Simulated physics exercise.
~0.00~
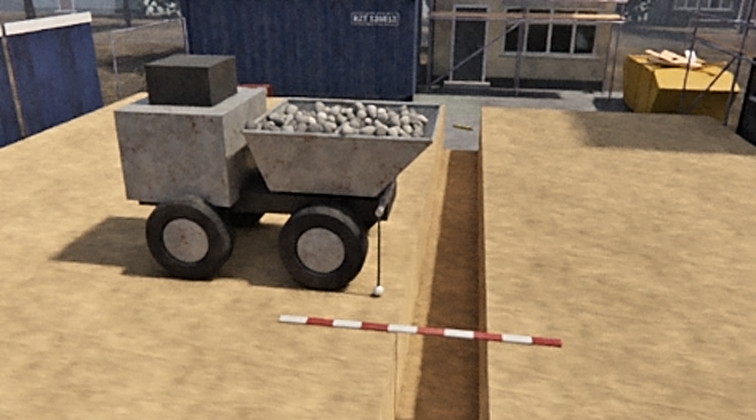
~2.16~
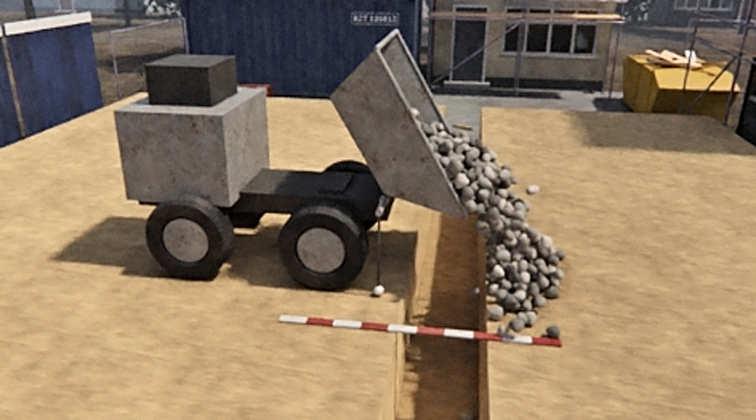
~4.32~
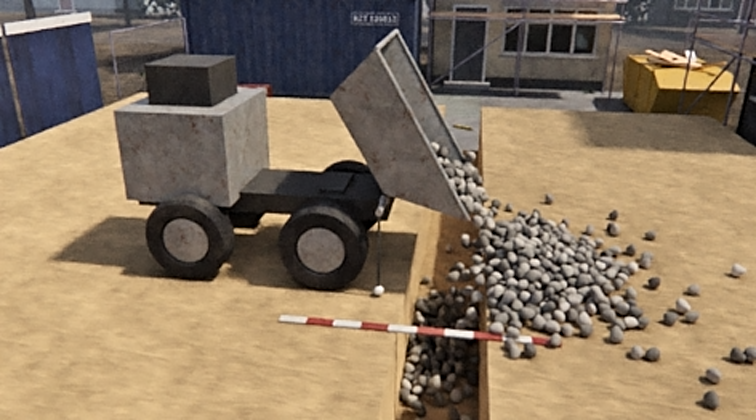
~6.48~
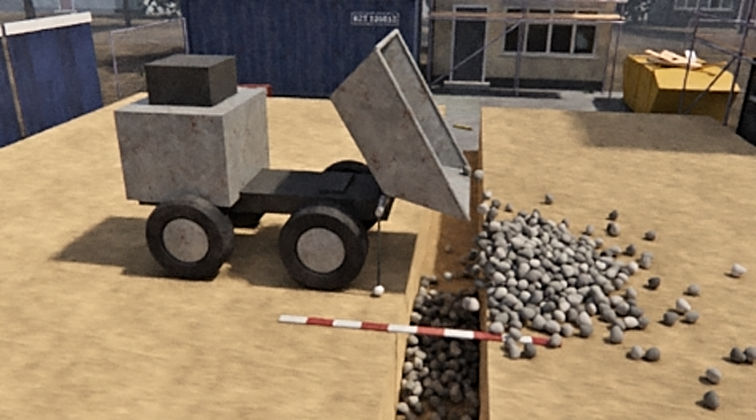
To begin with, a small grey dumper stands on sandy ground beside a narrow trench, its skip heaped with rounded stones, while a red and white striped pole lies across the gap. The skip tips steeply to the right, and the stones pour over its lip towards the far side of the trench. They spread into a wide pile there, some scattering further right, while others drop into the trench. The last stones leave the raised skip. By the end it is empty and still tilted, with stones lying both in the trench and beyond it.
